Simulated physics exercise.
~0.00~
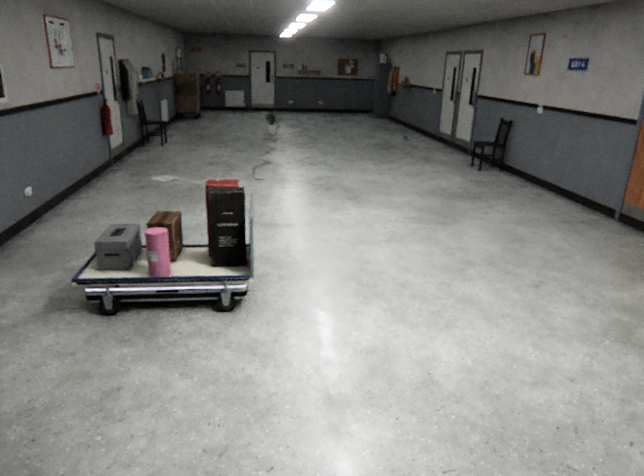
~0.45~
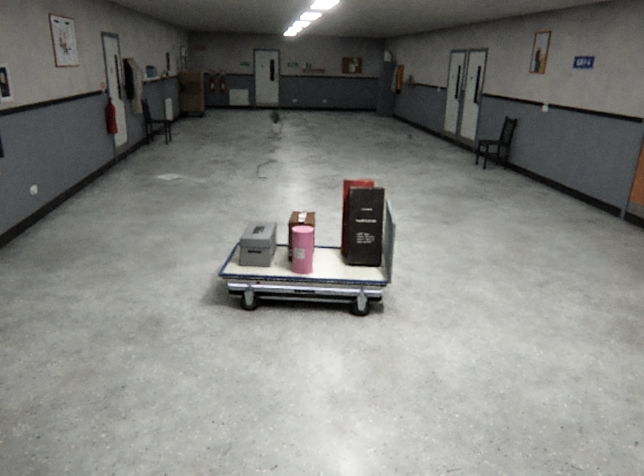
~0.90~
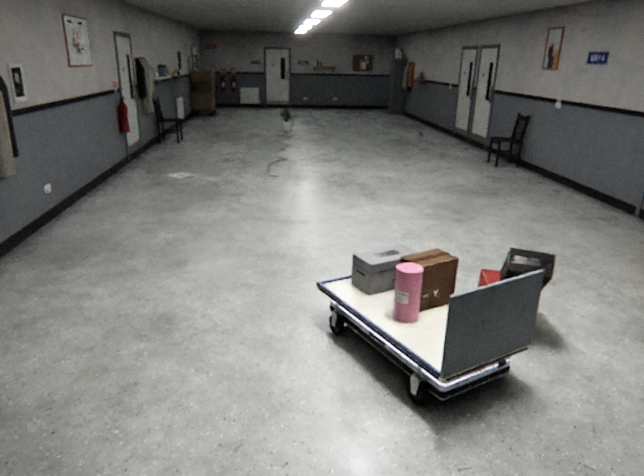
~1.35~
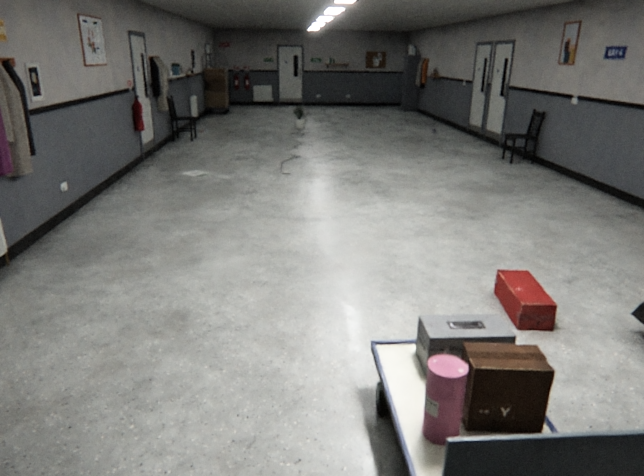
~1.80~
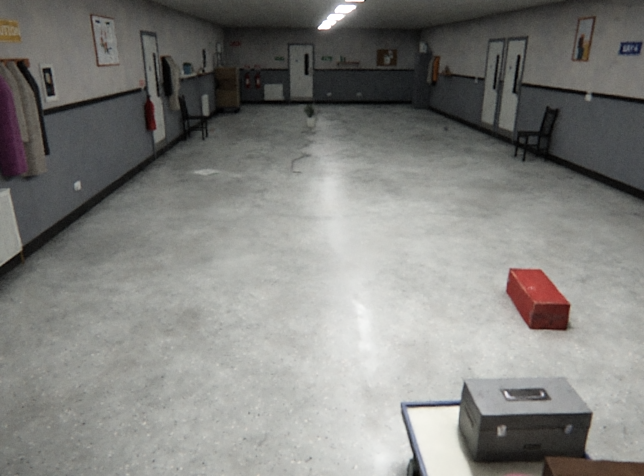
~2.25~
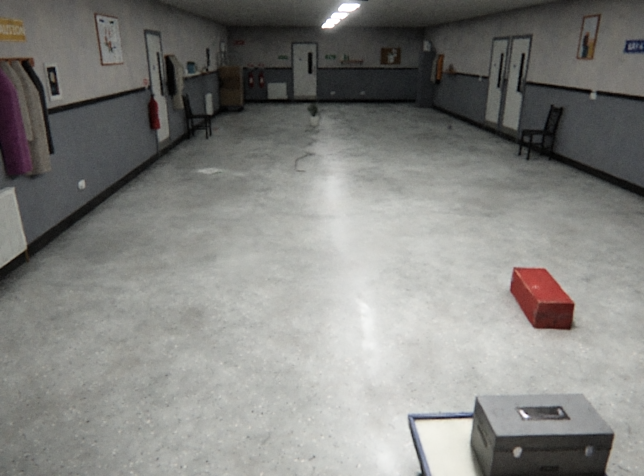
A flat cart carrying a grey toolbox, a pink canister, a brown box, a red box and a black box rolls rightward across a long grey hall, seen from slightly above. Doors, coats and dark chairs line the walls. As the cart swings round towards the viewer, the tall black box leans, then tumbles off with the red one. The red box lies on the floor at right while the black box slips from view. The cart keeps coming into the lower right corner, until only the toolbox and a corner of the deck show beside the motionless red box.
